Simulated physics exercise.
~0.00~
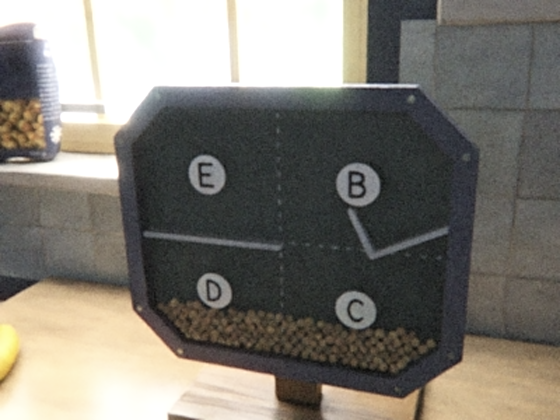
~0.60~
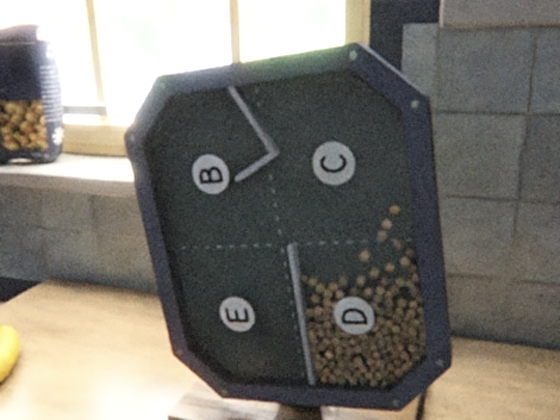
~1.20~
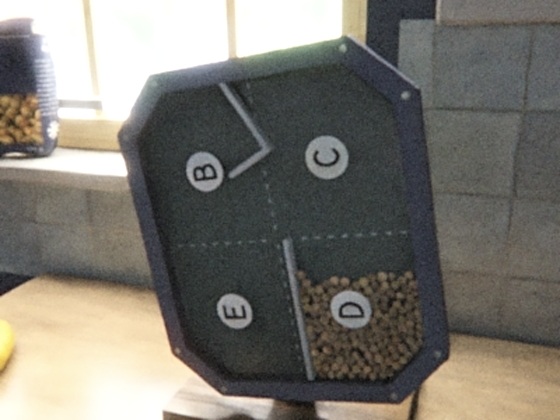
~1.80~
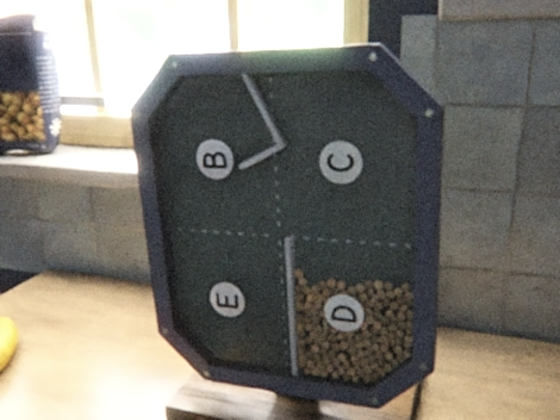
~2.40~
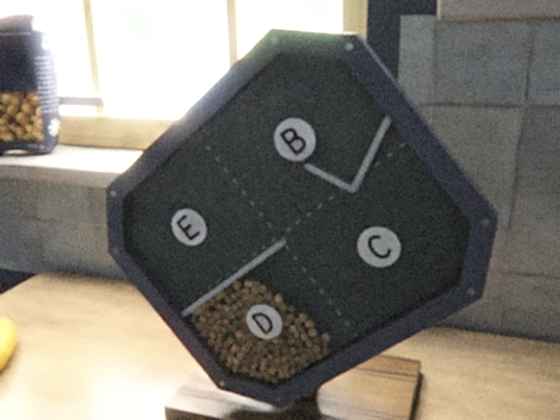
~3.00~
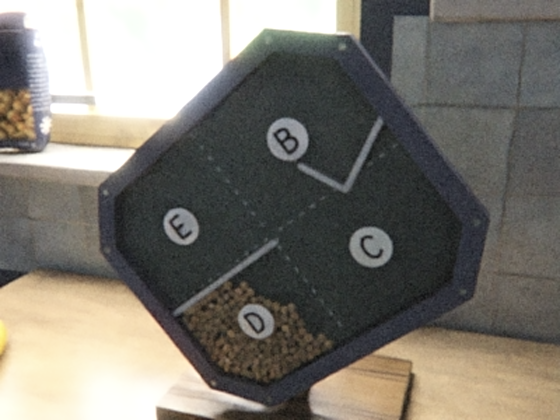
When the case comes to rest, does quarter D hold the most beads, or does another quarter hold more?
Quarter D holds the most. The beads lie heaped inside it near the bottom of the tilted case, and the other quarters are empty.
